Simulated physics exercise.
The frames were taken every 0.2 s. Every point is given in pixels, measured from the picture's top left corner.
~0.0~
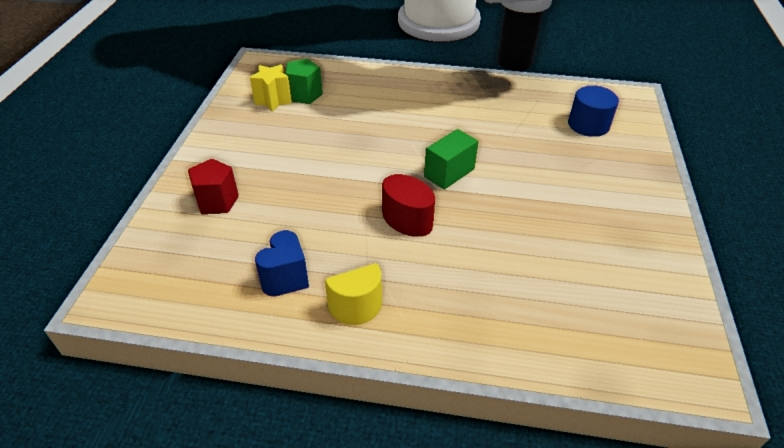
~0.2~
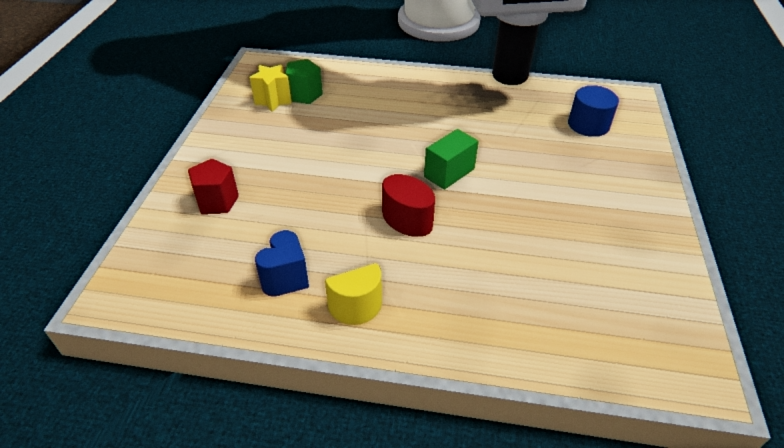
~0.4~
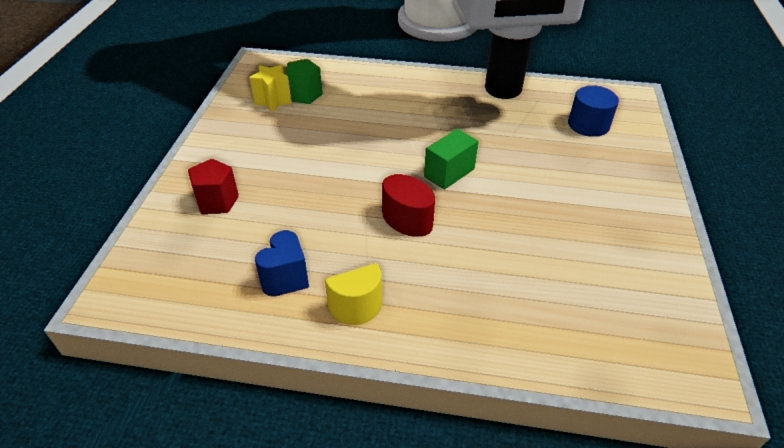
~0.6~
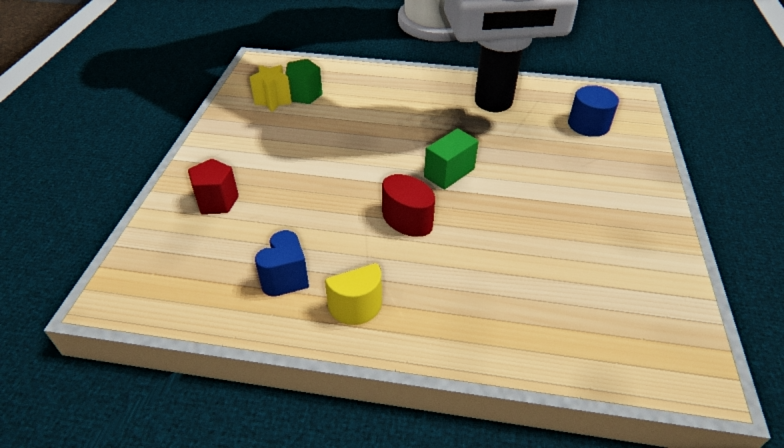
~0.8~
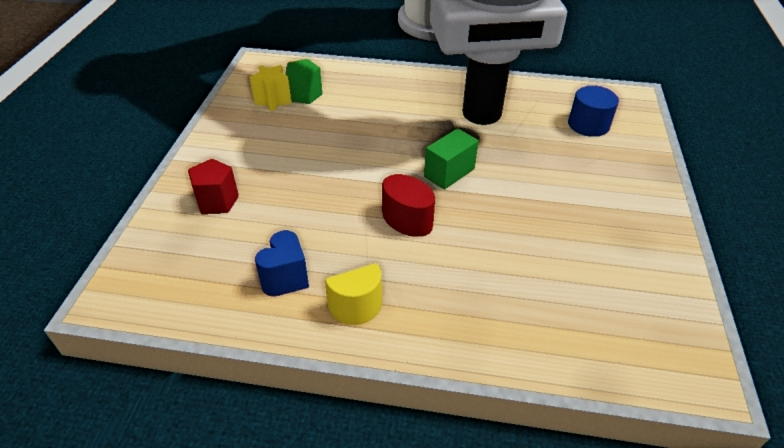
A robot arm moves its black bar forward over the board toward the green block.
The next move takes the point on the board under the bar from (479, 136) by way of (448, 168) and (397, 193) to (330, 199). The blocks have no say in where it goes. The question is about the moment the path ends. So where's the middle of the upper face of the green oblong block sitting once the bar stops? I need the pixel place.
So, by the moment the path ends, you'll find the top centre of the green oblong block at (387, 199).
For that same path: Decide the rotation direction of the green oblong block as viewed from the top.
Anticlockwise, looking down.
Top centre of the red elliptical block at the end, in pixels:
Expect it around (383, 235).
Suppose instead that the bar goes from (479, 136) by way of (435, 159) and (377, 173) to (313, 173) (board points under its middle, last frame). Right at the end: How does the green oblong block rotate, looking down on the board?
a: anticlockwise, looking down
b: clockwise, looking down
The one that fits is a, anticlockwise, looking down.
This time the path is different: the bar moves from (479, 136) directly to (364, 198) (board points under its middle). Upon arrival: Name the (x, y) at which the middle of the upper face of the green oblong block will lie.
Its top centre is at about (433, 173).
On the path given first. One third of the way, bar (450, 147); green oblong block (438, 167), turned 20° anticlockwise.
Two thirds of the way, bar (397, 172); red elliptical block (384, 231), turned 35° anticlockwise; green oblong block (394, 196), turned 45° anticlockwise.
At the end, bar (327, 177); blue heart-shaped block in place; red elliptical block (383, 235), turned 45° anticlockwise; green oblong block (387, 199), turned 55° anticlockwise.
